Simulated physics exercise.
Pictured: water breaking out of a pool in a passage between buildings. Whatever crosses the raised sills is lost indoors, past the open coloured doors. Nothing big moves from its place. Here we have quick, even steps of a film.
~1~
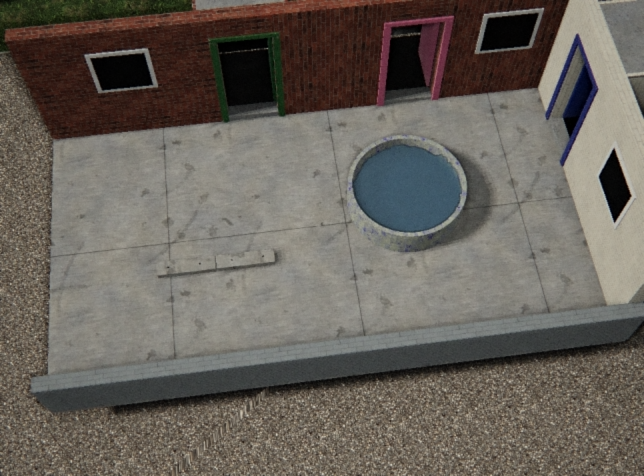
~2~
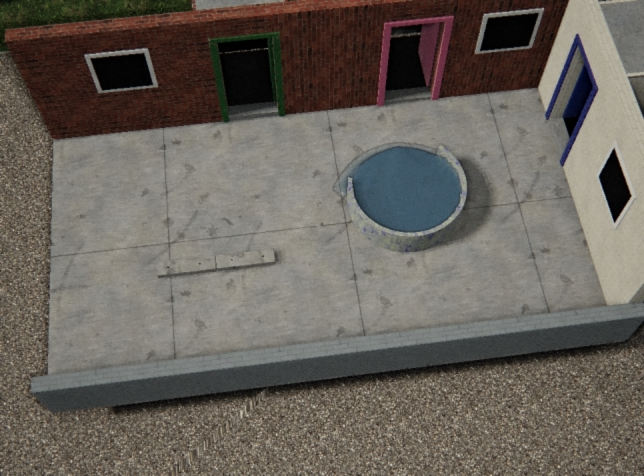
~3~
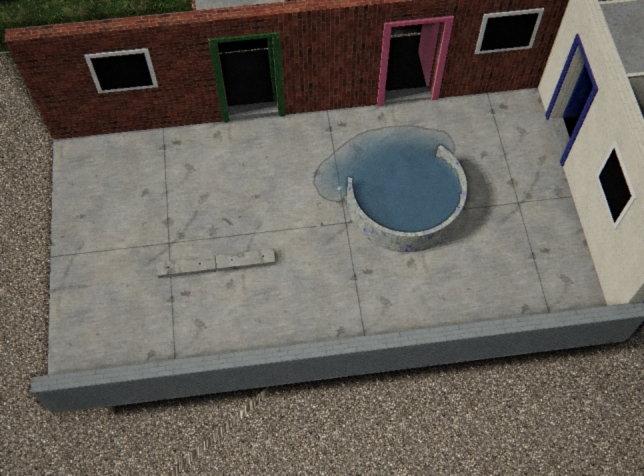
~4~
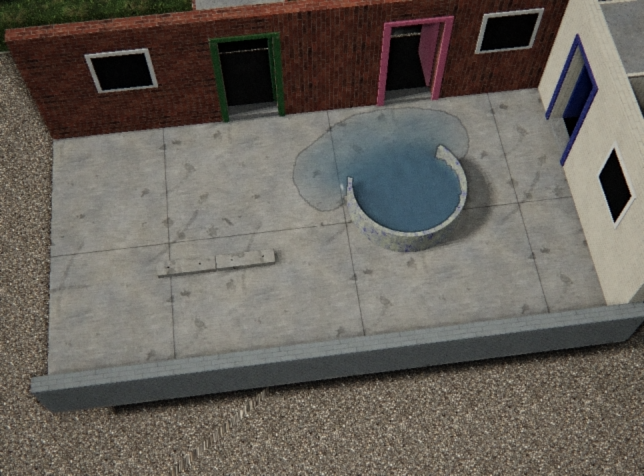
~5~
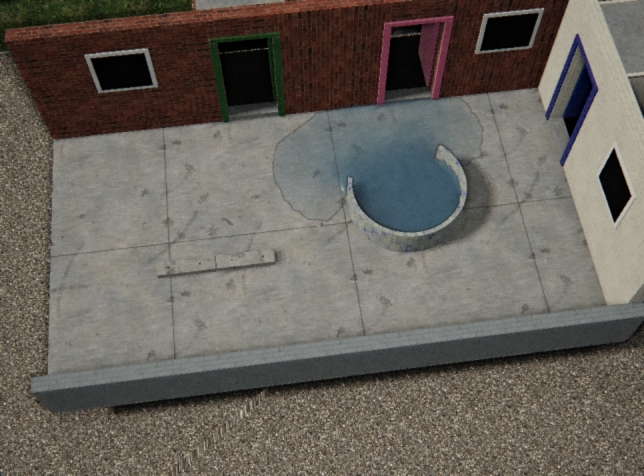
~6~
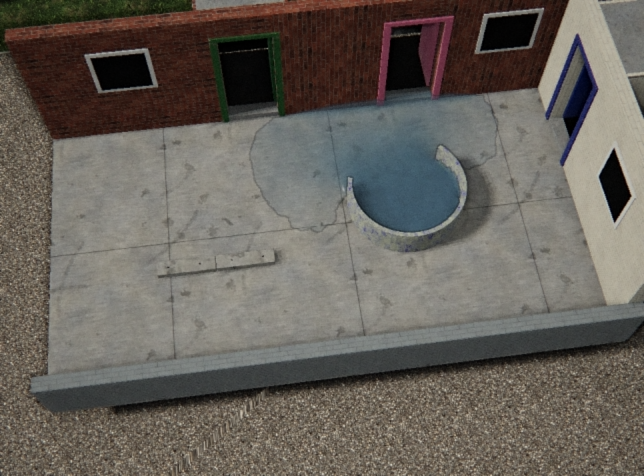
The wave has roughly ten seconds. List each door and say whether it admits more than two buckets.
My prediction: Pink door: Surpasses it; blue door: Never surpasses it; green door: Never surpasses it.
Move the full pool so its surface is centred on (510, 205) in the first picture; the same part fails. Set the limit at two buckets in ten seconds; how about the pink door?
Pink: Overshoots.
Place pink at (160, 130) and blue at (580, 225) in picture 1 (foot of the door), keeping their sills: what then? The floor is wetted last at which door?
My pick is the blue one.
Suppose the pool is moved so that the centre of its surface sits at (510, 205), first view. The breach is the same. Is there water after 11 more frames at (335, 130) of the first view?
Answer: Submerged.
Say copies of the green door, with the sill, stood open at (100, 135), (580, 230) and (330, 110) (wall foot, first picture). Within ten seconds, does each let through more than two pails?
The first misses the line, the next misses the line, the last clears the line.
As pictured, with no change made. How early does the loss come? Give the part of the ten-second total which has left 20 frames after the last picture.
My guess would be around 35 percent.
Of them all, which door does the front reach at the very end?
I'd say the blue-painted one.
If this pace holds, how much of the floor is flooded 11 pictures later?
25 %.
A moment on, water covers 20 % of the floor; the pink door over two buckets in, the blue door not reached, the green door wet at the sill, nothing in.
Next, water covers 25 % of the floor; the pink door far over two buckets in, the blue door wet at the sill, nothing in, the green door wet at the sill, nothing in.
Then, water covers 45 % of the floor; the pink door far over two buckets in, the blue door wet at the sill, nothing in, the green door under two buckets in.
Later, water covers 65 % of the floor; the pink door far over two buckets in, the blue door wet at the sill, nothing in, the green door under two buckets in.
In the end, water covers 75 % of the floor; the pink door far over two buckets in, the blue door under two buckets in, the green door under two buckets in.
